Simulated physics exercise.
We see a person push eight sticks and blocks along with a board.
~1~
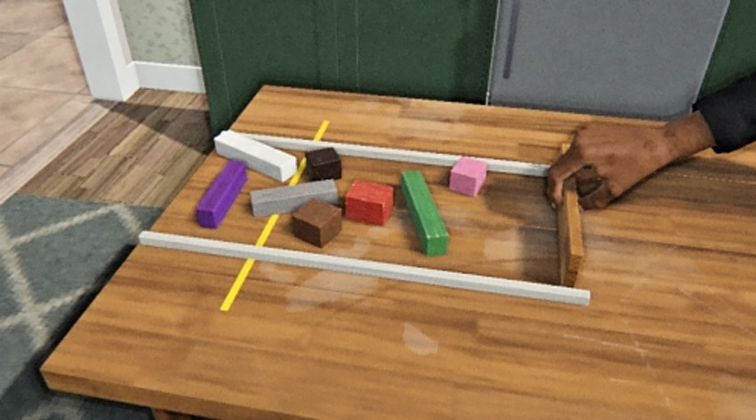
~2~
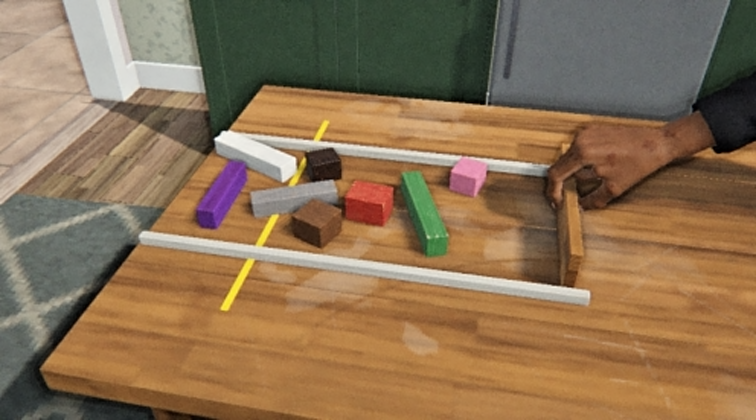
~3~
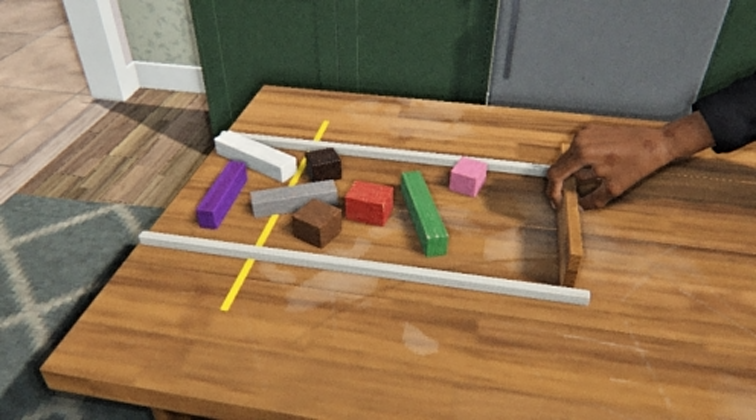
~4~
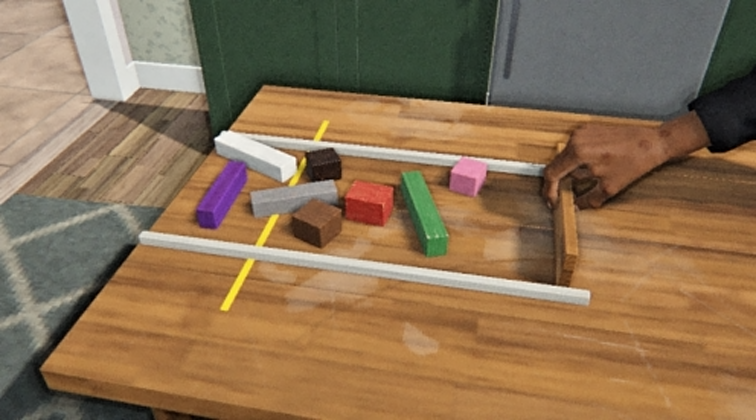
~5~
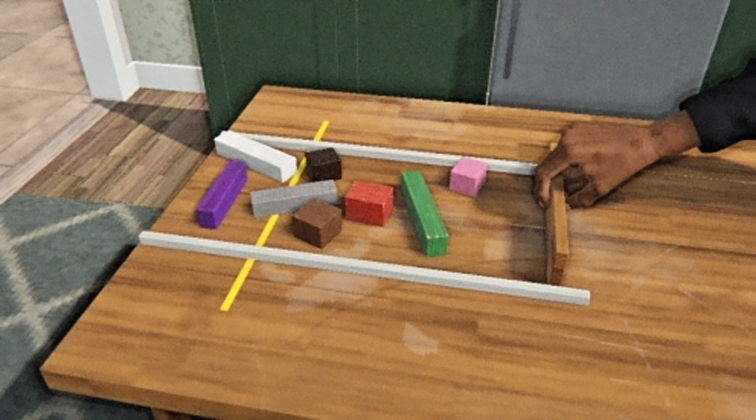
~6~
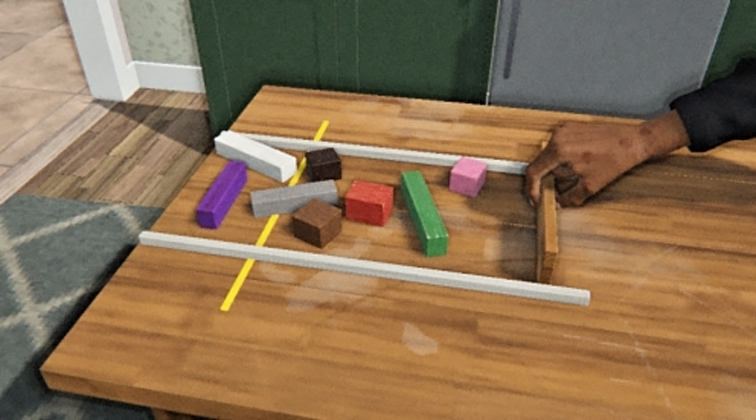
The clip shows a hand holding a small wooden board upright between two pale rails on a table, first still, then sliding it slightly left, while the coloured sticks and blocks near a yellow tape line stay motionless.
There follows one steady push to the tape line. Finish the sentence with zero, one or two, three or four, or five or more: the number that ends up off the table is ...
The number that ends up off the table is zero.
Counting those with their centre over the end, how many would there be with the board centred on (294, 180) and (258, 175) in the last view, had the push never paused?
First 0, then 2.
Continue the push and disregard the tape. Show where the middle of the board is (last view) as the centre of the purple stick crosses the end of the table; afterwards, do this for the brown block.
First one: Around (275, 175). Other one: Around (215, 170).
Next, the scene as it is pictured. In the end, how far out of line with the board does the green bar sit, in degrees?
Somewhere near 15 degrees, I'd say.
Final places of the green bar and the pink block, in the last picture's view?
Final spots - green bar (258, 192), pink block (289, 158).
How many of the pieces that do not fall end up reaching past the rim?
The overhang total is 2.
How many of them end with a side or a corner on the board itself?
My count gives 2.
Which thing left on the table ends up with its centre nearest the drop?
It's the white bar that is foremost.
Early on, none off yet; purple stick at rest near (223, 193); white bar at rest near (255, 156); grey bar at rest near (294, 199).
Finally, the number that fall off is zero.
